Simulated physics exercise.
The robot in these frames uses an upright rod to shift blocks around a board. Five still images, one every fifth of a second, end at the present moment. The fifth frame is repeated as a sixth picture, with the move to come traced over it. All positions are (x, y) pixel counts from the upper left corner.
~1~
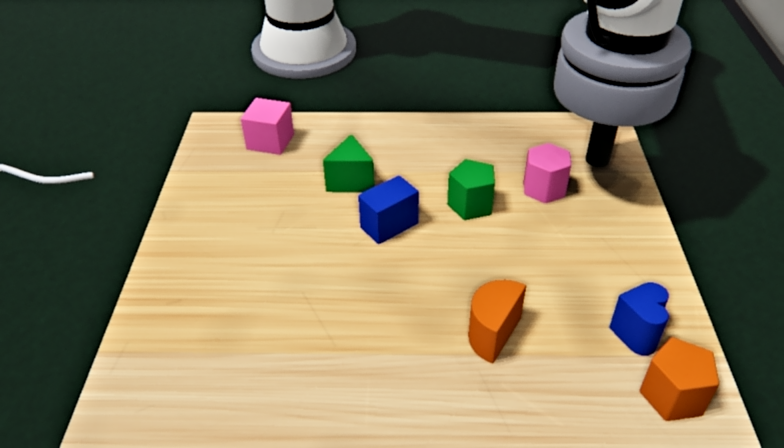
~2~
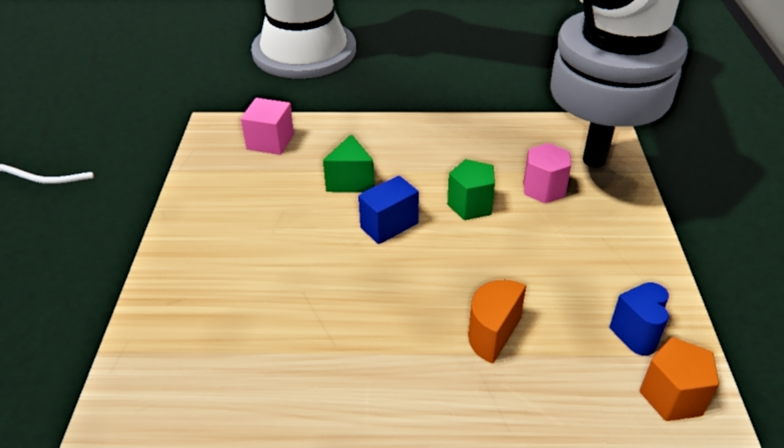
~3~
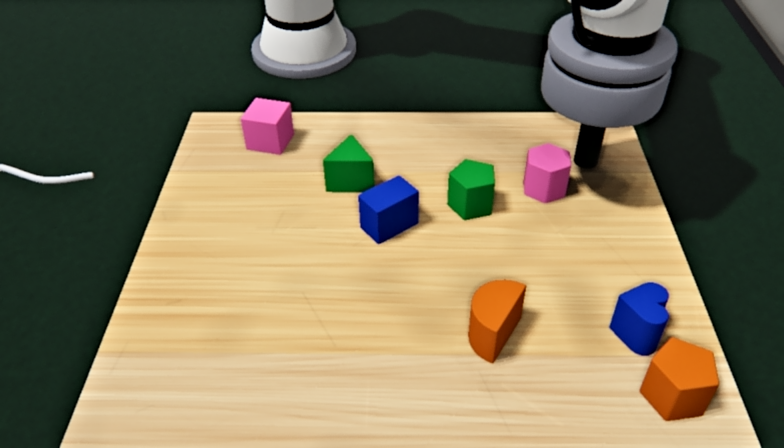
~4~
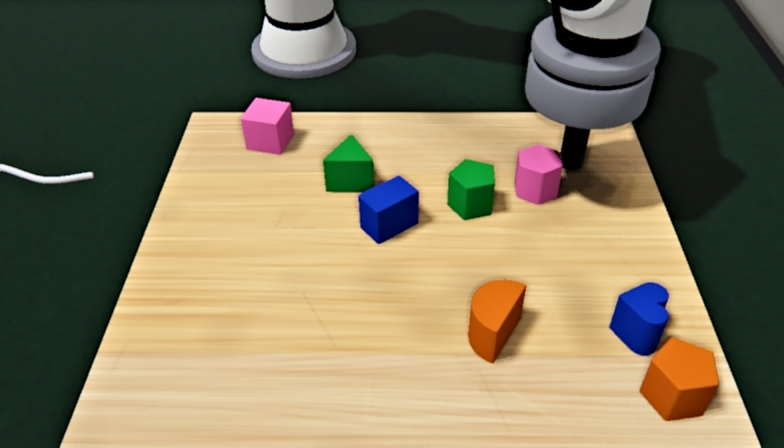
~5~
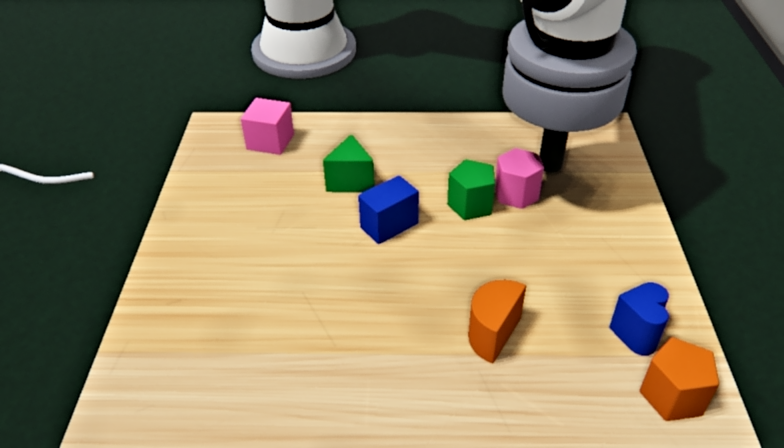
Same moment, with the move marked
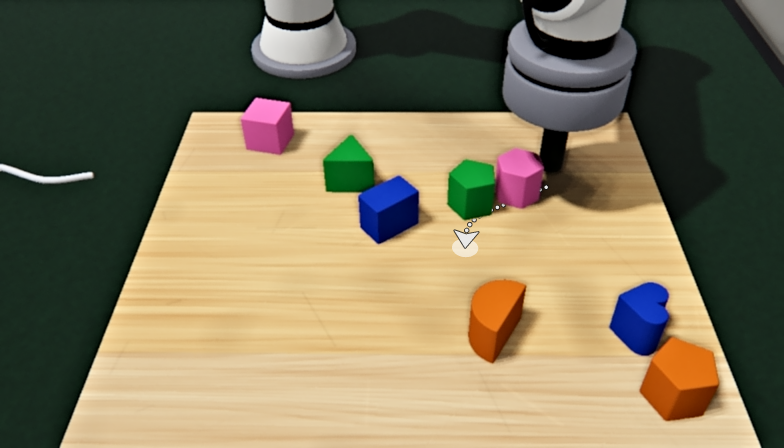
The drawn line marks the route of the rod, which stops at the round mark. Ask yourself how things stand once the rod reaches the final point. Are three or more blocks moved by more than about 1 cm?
The answer is yes.
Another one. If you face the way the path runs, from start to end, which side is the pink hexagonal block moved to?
Out to the right.
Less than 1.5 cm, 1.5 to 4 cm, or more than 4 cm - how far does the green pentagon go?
Long: Over 4 cm.
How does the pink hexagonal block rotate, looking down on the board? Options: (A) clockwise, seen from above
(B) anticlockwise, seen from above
The one that fits is A, clockwise, seen from above.
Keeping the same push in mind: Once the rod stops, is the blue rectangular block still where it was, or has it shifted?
It will end up elsewhere.
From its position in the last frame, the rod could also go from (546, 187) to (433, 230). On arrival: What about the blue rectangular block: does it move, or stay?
It leaves its spot.
Path on the board, from (546, 187) by way of (511, 202) and (476, 218) to (465, 248).
The first path, step by step. One third of the way, rod (514, 180); green pentagon (439, 180); pink hexagonal block (481, 174).
Two thirds of the way, rod (478, 197); blue rectangular block (350, 199); green pentagon (398, 191); pink hexagonal block (443, 188), turned 15° clockwise.
At the end, rod (467, 226); blue rectangular block (337, 200); green pentagon (385, 192); pink hexagonal block (431, 197), turned 50° clockwise.
